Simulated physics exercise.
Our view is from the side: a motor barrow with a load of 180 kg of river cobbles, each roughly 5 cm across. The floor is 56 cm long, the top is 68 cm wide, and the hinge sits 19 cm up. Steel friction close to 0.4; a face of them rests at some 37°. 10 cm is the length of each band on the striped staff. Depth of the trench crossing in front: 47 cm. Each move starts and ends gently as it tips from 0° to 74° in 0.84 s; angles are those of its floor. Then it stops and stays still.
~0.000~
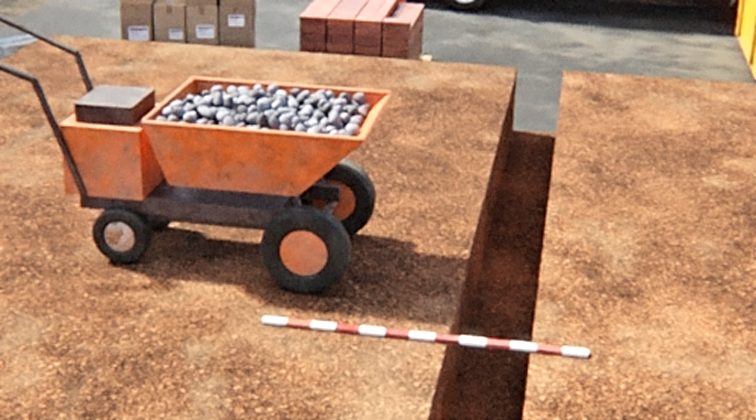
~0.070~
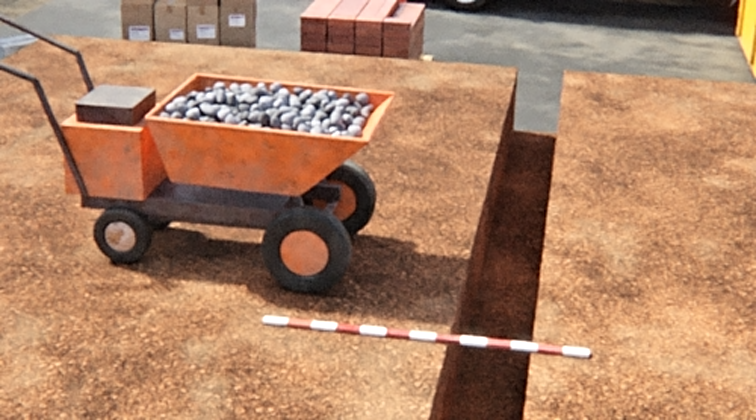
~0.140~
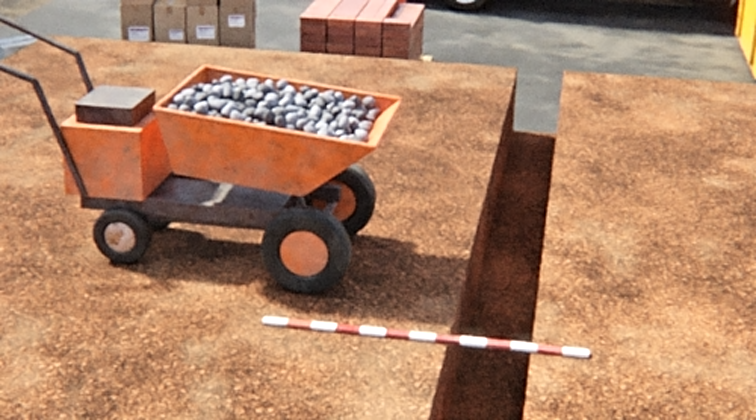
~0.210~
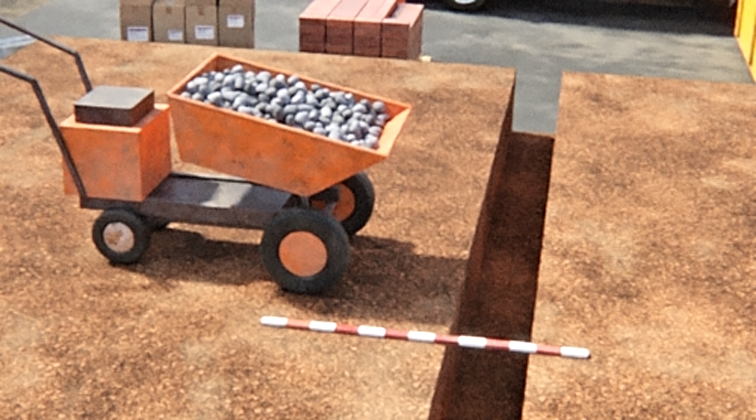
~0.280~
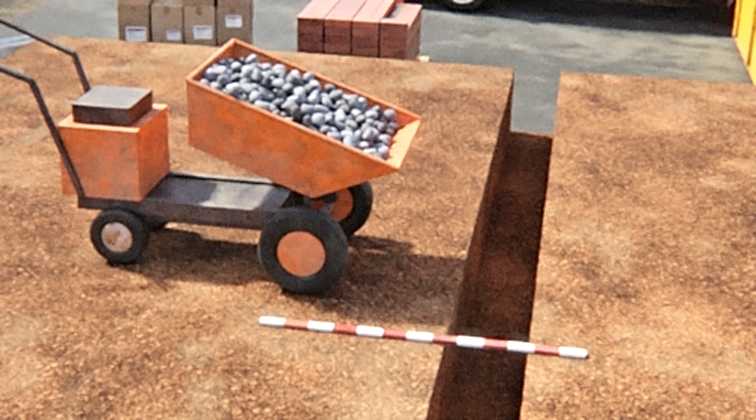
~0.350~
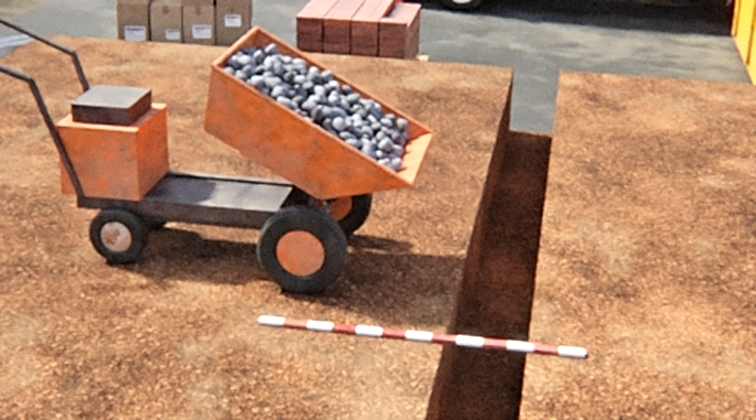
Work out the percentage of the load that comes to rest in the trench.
It works out at about 97 per cent of the load.
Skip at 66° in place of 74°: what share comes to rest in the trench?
It would be close to 95 percent.
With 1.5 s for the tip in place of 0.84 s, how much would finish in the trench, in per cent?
That would give about 100 percent.
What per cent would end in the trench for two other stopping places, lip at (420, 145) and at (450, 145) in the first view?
Near 50 and near 15 percent.
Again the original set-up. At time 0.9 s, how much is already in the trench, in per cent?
Some 50 per cent of the load by that point.
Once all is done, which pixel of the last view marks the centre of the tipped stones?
The middle should be near (496, 351).
After 0.6 s the floor is at 62°; 100 % in the skip; the foremost stones are at (450, 227).
After 0.9 s the floor is at 74°; 49 % in the skip, 2 % short of the trench, 48 % in the trench; the foremost stones are at (534, 286).
After 1.3 s the floor is at 74°; 8 % in the skip, 1 % short of the trench, 88 % in the trench, 3 % past the trench; the foremost stones are at (643, 294).
After 3.2 s the floor is at 74°; 0 % in the skip, 97 % in the trench, 3 % past the trench; the foremost stones are at (728, 293).
